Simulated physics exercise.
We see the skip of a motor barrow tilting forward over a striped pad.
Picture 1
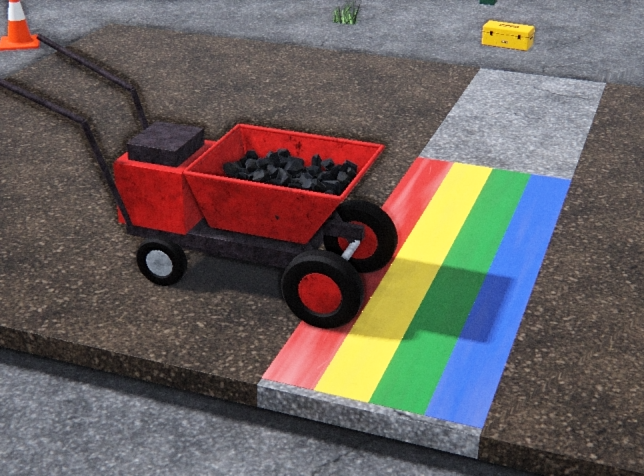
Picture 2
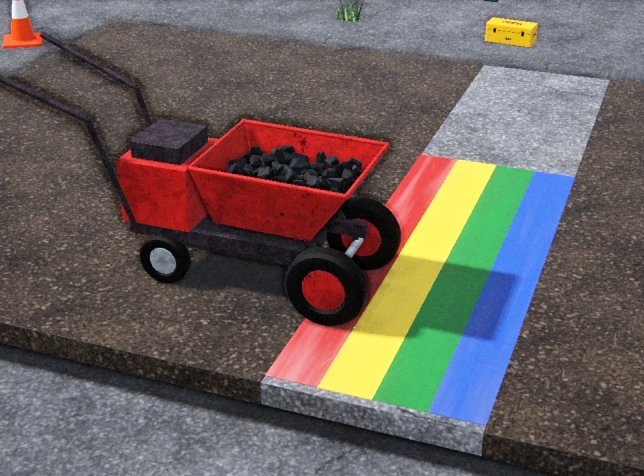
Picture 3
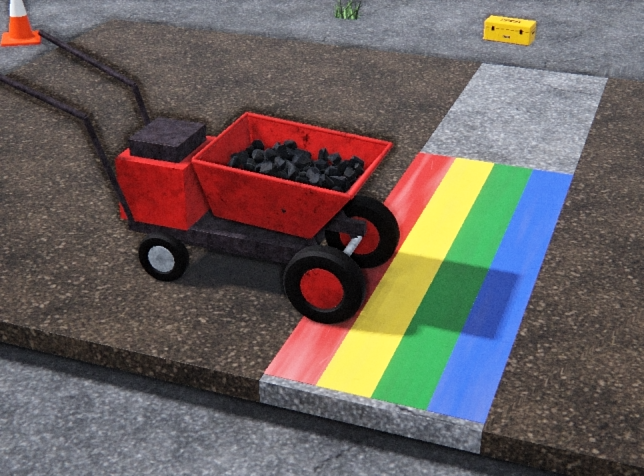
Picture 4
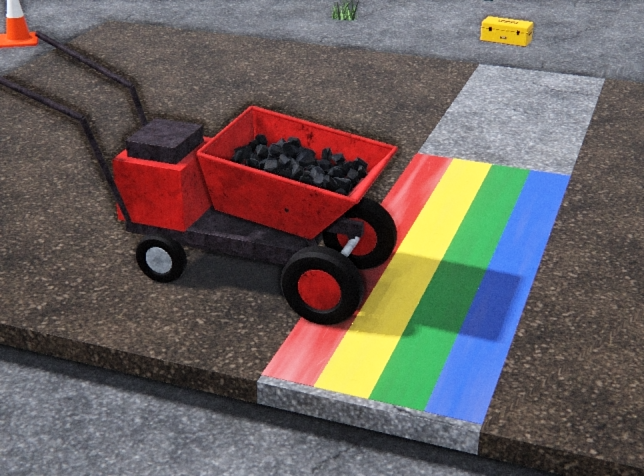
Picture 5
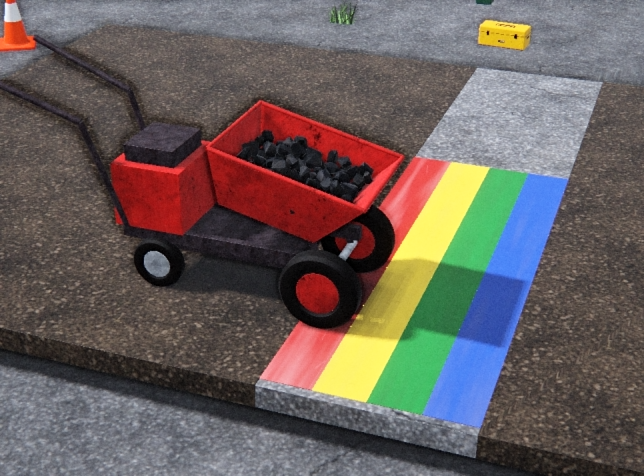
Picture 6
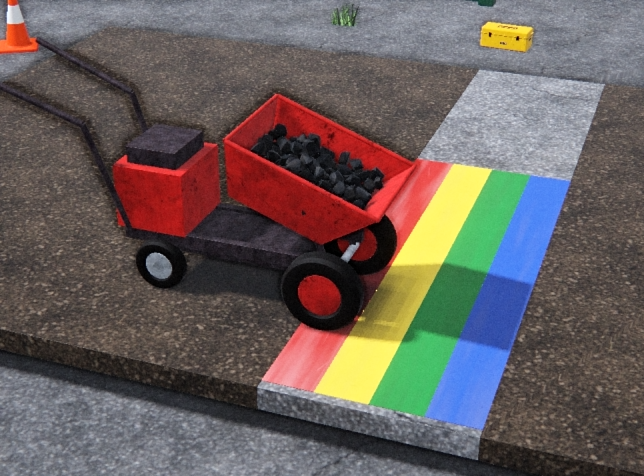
On a dark paved surface, a red motor barrow's skip of black coal lumps tilting gradually forward beside a rainbow-striped pad.
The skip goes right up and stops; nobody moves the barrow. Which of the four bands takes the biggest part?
The blue strip carries the most.
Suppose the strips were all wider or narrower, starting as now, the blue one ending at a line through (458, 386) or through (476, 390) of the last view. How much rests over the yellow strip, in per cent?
About 0 and 0 per cent.
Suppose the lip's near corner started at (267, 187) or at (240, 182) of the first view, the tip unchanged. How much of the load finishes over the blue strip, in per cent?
The first gives 10 %, the second 0 %.
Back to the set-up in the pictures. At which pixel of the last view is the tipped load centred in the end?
Around (486, 320).
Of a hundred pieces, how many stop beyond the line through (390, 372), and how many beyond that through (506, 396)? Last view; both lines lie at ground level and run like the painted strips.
About 100 and 20 per cent.
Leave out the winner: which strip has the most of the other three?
Second comes the green strip.
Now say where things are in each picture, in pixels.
Lip of the skip at (341, 199), level; top of the load at (277, 185), lumps of coal; red strip at (311, 349); yellow strip at (362, 359); green strip at (414, 371); blue strip at (469, 382), in the first picture.
Lip of the skip at (347, 197), level; top of the load at (281, 182), in the second picture.
Lip of the skip at (350, 197), tipped barely; top of the load at (280, 164), in the third picture.
Lip of the skip at (356, 202), tipped a little; top of the load at (268, 164), in the fourth picture.
Lip of the skip at (364, 211), tipped a little; top of the load at (275, 163), in the fifth picture.
Lip of the skip at (377, 220), tipped clearly; top of the load at (275, 153); red strip at (311, 351); yellow strip at (362, 361); green strip at (414, 372); blue strip at (469, 384), in the sixth picture.
Soon after the last picture, skip tipped steeply; all in the skip.
A little later, skip tipped right over; most in the skip; a small part over the green strip; a small part over the blue strip; a stray few falling; a stray few off the paint.
Later still, skip tipped right over; a small part in the skip; about a quarter over the green strip; about half over the blue strip; about a quarter off the paint.
At rest, skip tipped right over; a stray few in the skip; none over the red strip; a stray few over the yellow strip; about a quarter over the green strip; about half over the blue strip; about a quarter off the paint.
